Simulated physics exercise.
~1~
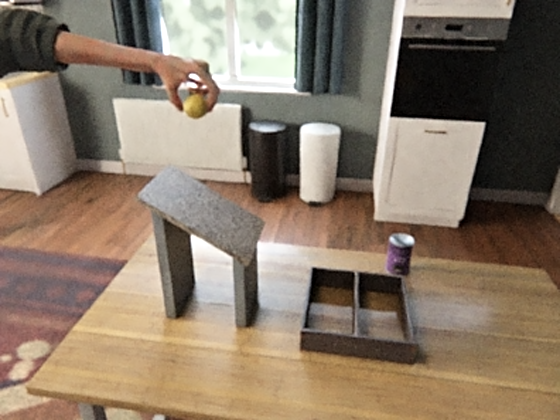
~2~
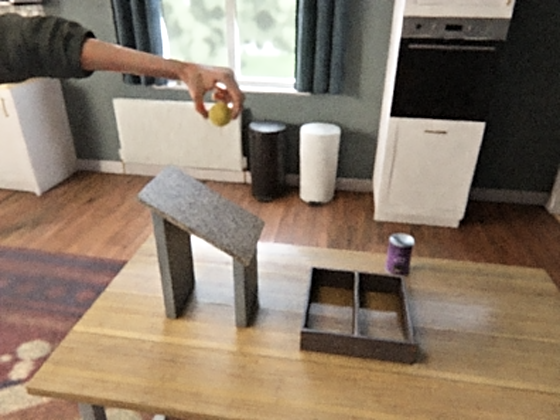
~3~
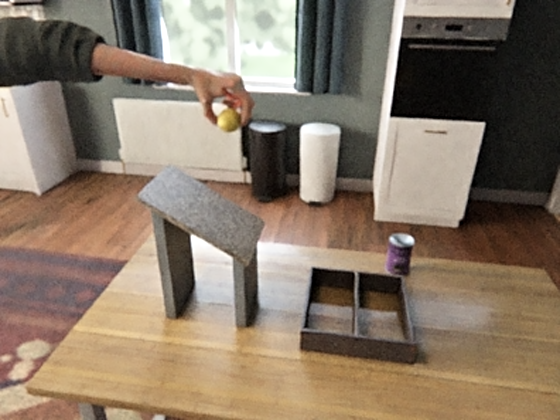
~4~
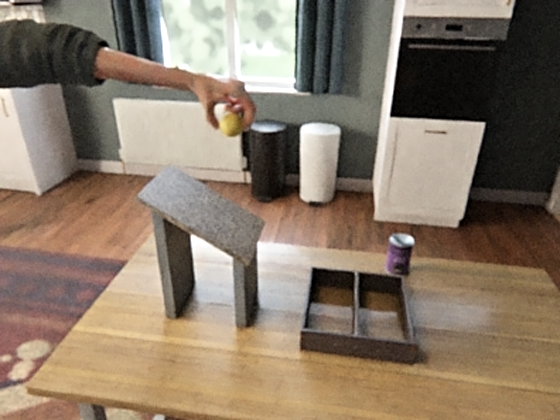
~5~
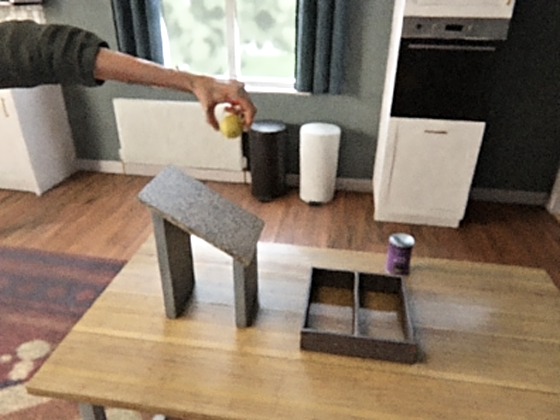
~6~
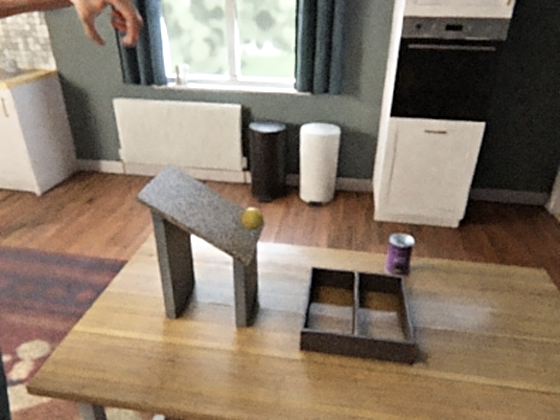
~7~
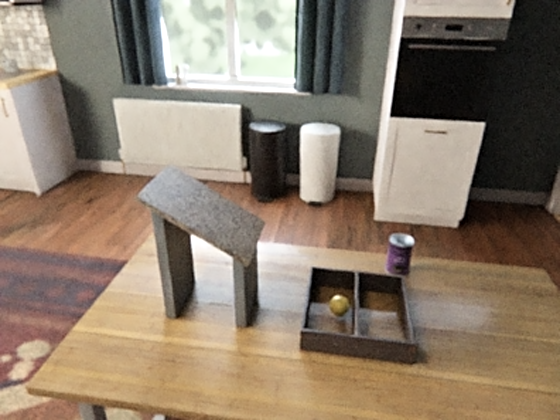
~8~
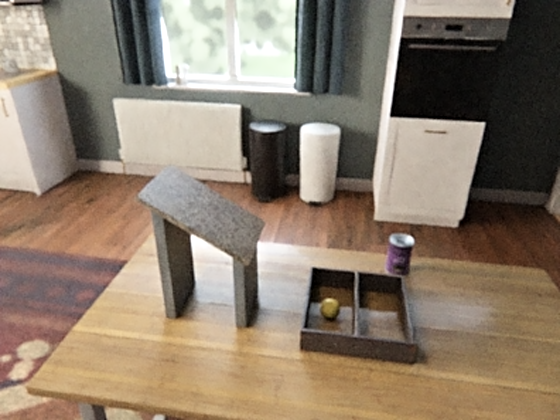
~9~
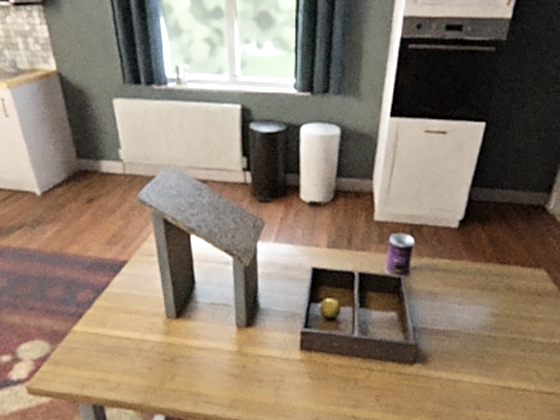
A yellow lemon, held above a sloping board by a hand that shifted right and paused, was released, went down to the right off the board, and landed in the nearer bay of the tray, settling there while a purple tin stayed put.
